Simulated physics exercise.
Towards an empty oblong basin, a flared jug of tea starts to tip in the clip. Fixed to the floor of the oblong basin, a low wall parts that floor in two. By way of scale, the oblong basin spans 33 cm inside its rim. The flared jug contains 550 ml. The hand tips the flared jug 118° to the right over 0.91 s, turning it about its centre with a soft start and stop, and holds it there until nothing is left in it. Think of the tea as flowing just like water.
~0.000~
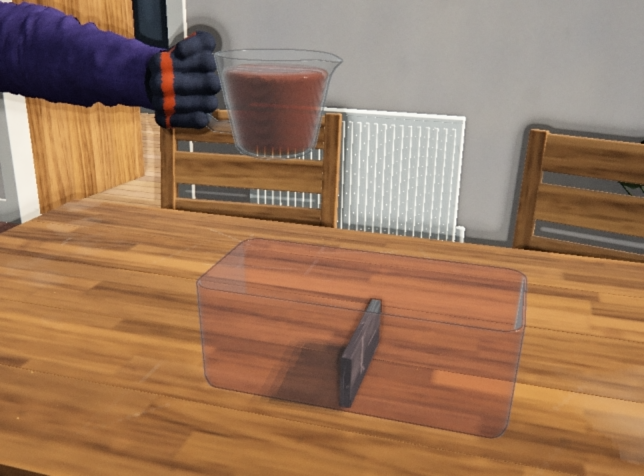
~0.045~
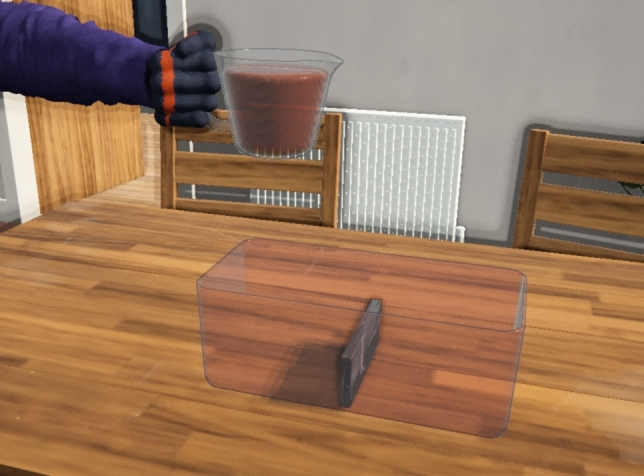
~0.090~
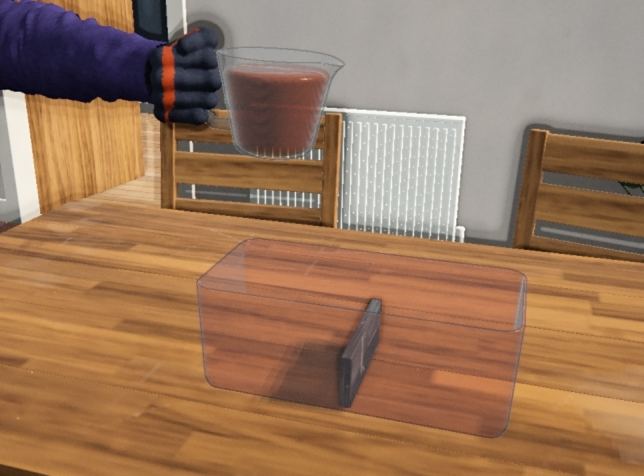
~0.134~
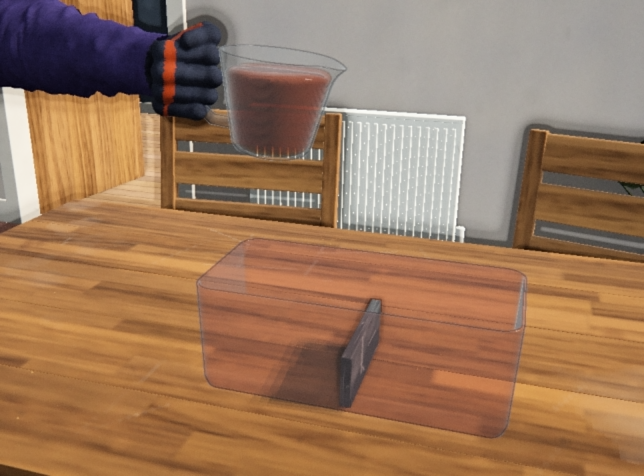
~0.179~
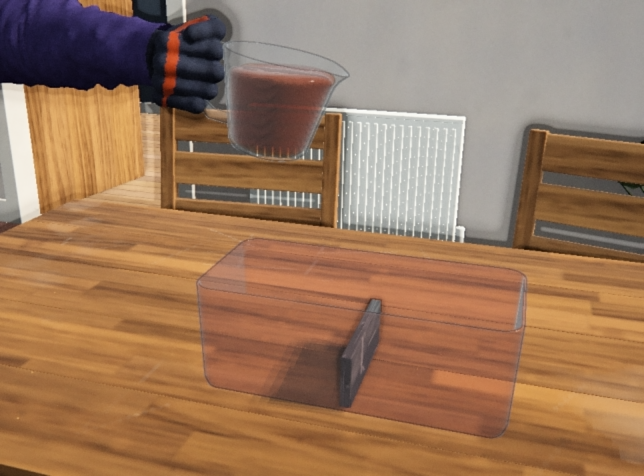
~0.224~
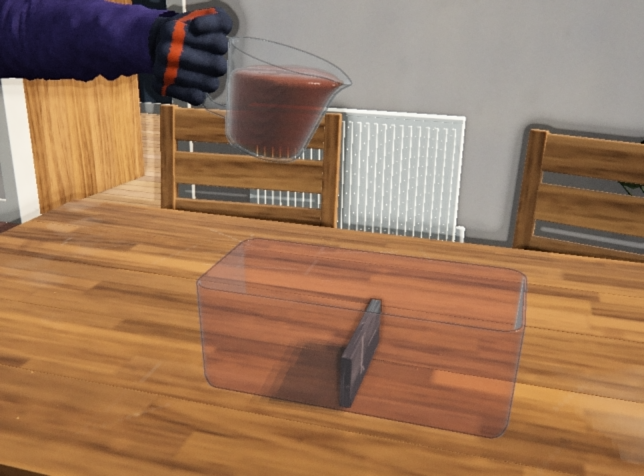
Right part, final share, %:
81 %.
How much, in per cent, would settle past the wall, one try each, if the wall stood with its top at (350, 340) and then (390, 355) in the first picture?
Result: 85 per cent, then 55 per cent.
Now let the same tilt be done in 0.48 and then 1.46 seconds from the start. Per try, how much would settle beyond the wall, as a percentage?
Near 55 in a hundred on the first go and near 85 in a hundred on the second.
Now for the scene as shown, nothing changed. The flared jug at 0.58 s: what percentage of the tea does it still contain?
Close to 50 percent of the liquid remains at that time.
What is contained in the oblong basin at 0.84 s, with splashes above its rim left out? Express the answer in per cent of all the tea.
Some 88 percent of the total.
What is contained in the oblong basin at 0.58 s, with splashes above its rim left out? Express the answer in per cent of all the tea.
The basin holds roughly 14 in a hundred parts at that moment.
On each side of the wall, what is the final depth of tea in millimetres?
I'd expect close to 4 mm on the left and close to 20 mm on the right.
After 0.58 s the tilt is 84° and 50 per cent is still to pour, 0 is left of the wall and 14 right of it.
After 0.84 s the tilt is 116° and 2 per cent is still to pour, 8 is left of the wall and 79 right of it.
After 1.11 s the tilt is 118° and 0 per cent is still to pour, 18 is left of the wall and 81 right of it.
After 1.41 s the tilt is 118° and 0 per cent is still to pour, 18 is left of the wall and 81 right of it.
In the end 18 per cent lies left of the wall, 81 right of it and 2 outside.
